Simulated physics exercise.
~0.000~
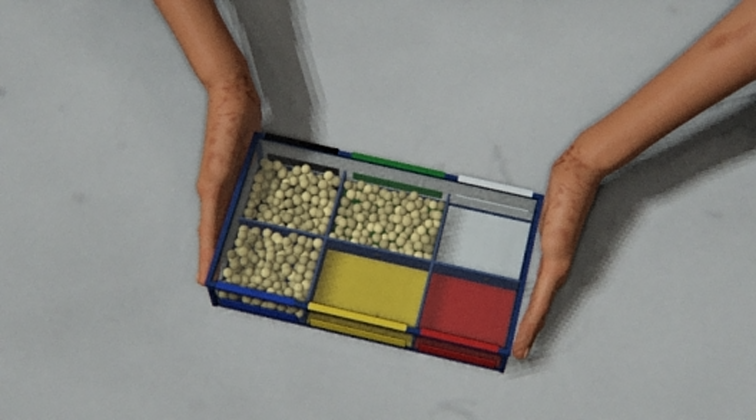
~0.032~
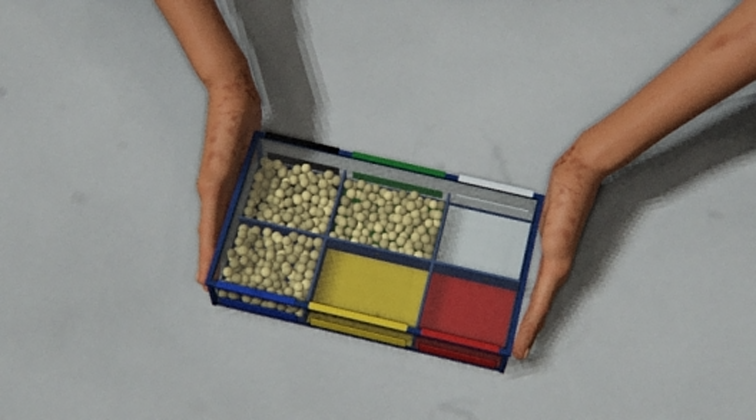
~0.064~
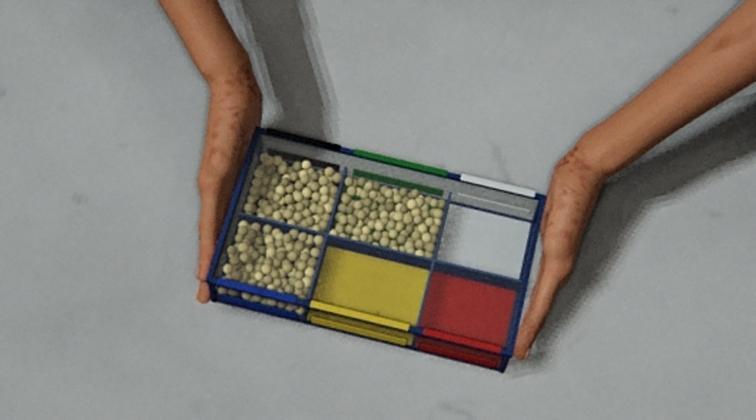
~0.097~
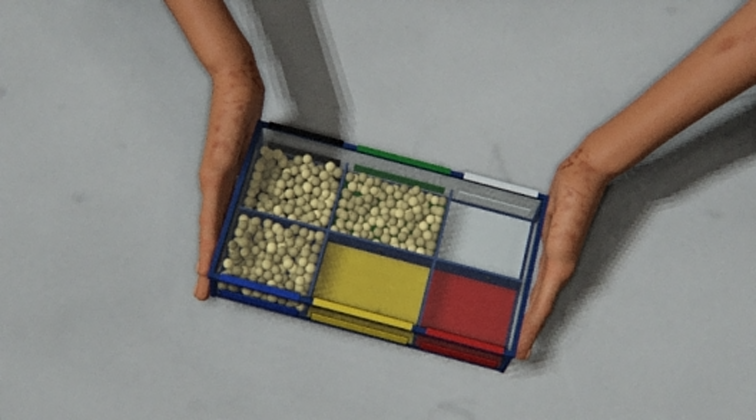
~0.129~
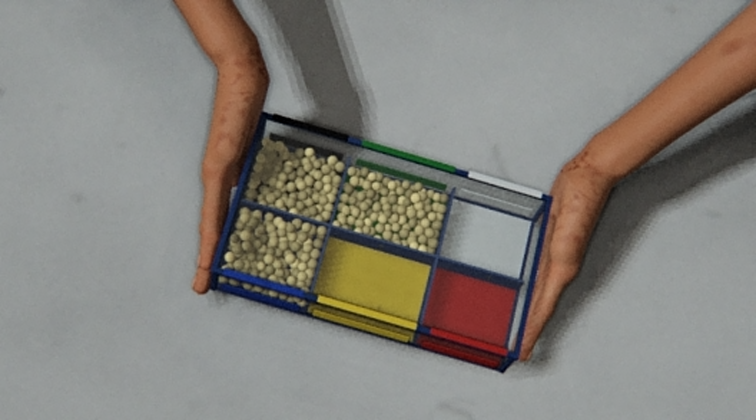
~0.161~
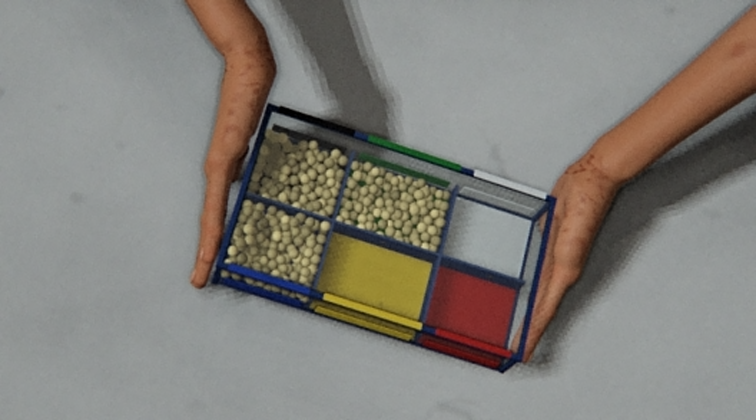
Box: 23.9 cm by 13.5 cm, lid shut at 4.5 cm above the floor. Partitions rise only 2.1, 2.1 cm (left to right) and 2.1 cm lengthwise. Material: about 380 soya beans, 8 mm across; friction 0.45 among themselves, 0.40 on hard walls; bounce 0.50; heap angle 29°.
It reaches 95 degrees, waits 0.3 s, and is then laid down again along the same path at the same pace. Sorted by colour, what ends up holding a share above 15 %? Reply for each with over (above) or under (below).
Red compartment - over, blue compartment - under, green compartment - under, yellow compartment - under, white compartment - over, black compartment - under.
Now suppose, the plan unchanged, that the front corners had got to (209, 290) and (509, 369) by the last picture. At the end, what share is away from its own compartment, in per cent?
About 70 %.
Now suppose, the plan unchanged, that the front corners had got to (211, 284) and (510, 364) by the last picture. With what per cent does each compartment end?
Red 40, blue 20, green 0, yellow 35, white 0, black 0.
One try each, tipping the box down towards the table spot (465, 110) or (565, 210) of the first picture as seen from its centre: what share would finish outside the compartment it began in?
Roughly 45 per cent on the first try and 80 per cent on the second.
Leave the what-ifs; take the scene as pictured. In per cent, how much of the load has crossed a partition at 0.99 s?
Value: Close to 85 %.
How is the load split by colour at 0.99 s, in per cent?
Red 40 %, blue 5 %, green 10 %, yellow 10 %, white 25 %, black 5 %.
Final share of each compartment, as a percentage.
Red: 60 %, blue: 0 %, green: 5 %, yellow: 0 %, white: 35 %, black: 0 %.
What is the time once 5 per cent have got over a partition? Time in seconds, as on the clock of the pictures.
Reading: T about 0.65 s.
After 0.99 s, tilt 95 degrees; red 40 %, blue 5 %, green 10 %, yellow 10 %, white 25 %, black 5 %.
After 1.54 s, tilt 52 degrees; red 60 %, green 5 %, white 35 %.
After 2.14 s, tilt 0 degrees; red 60 %, green 5 %, white 35 %.
At rest (2.6 s), red 60 %, blue 0 %, green 5 %, yellow 0 %, white 35 %, black 0 %.
